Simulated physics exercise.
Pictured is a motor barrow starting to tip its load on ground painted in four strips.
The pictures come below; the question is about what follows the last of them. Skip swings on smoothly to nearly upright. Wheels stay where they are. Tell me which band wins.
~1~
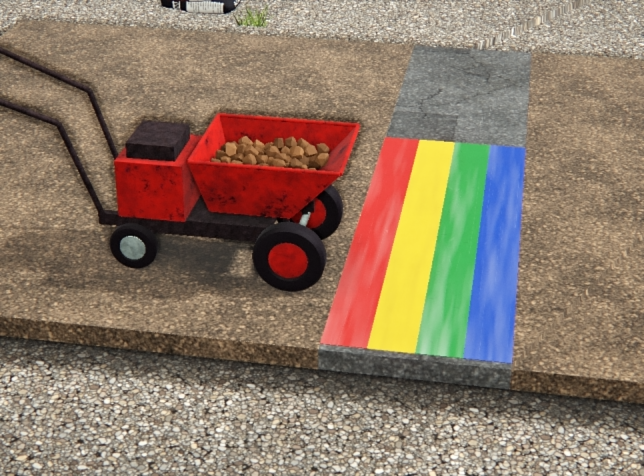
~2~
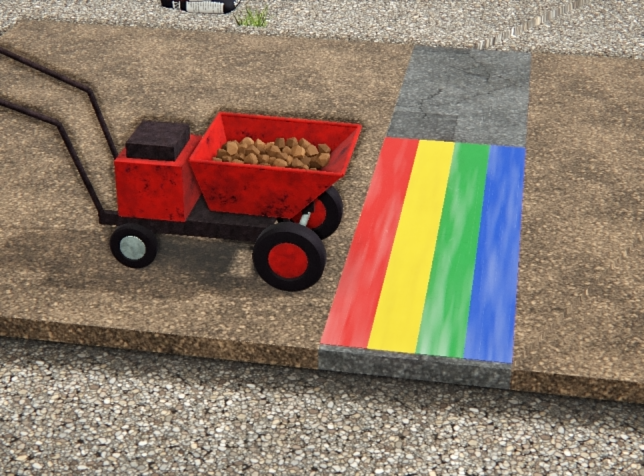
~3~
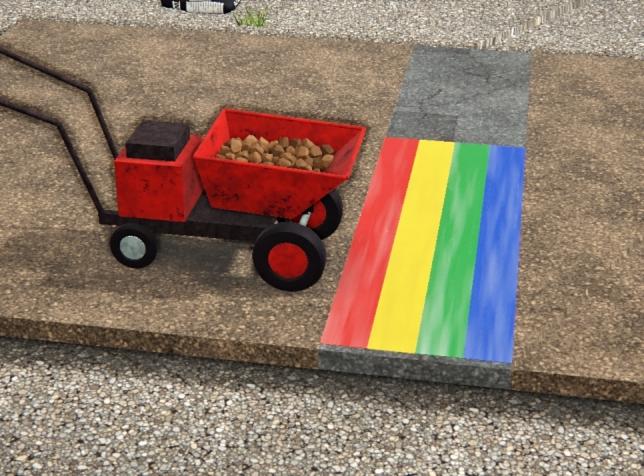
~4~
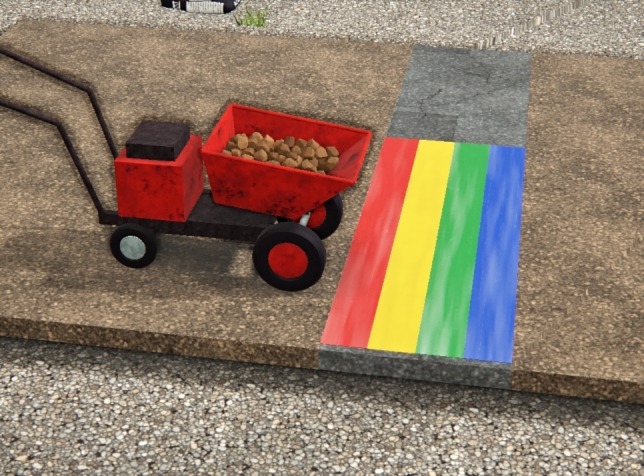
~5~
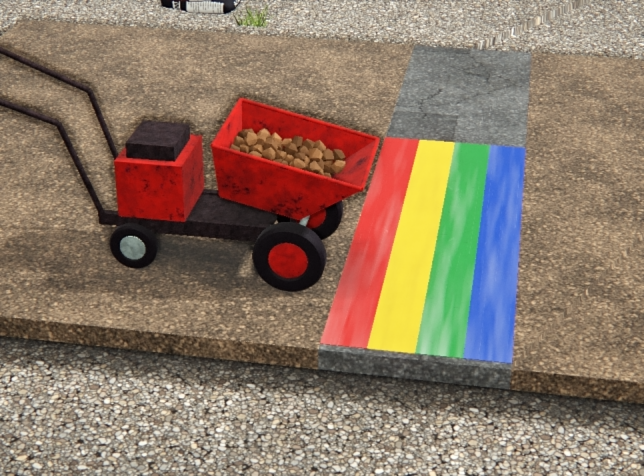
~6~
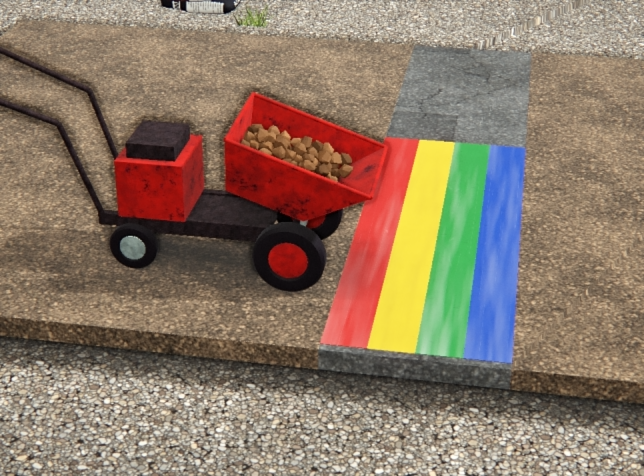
I would say the green band.
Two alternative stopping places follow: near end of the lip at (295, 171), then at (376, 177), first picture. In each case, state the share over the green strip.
Approximately 20 per cent and 30 per cent, in that order.
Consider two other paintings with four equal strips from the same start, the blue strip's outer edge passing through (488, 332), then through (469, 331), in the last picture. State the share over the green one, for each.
30 per cent, then 20 per cent, roughly.
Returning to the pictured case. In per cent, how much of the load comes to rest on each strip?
Red strip 0 %, yellow strip 20 %, green strip 35 %, blue strip 15 %.
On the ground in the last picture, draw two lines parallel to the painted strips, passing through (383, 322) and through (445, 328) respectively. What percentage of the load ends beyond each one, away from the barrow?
70 % and 30 %, in that order.
Soon, skip tipped steeply; all in the skip.
A while on, skip tipped right over; most in the skip; a small part over the yellow strip; a small part over the green strip.
Towards the end, skip tipped right over; about a quarter in the skip; about a quarter over the yellow strip; about a third over the green strip; a small part over the blue strip; a small part off the paint.
Finally, skip tipped right over; about a quarter in the skip; none over the red strip; about a quarter over the yellow strip; about a third over the green strip; about a quarter over the blue strip; a small part off the paint.
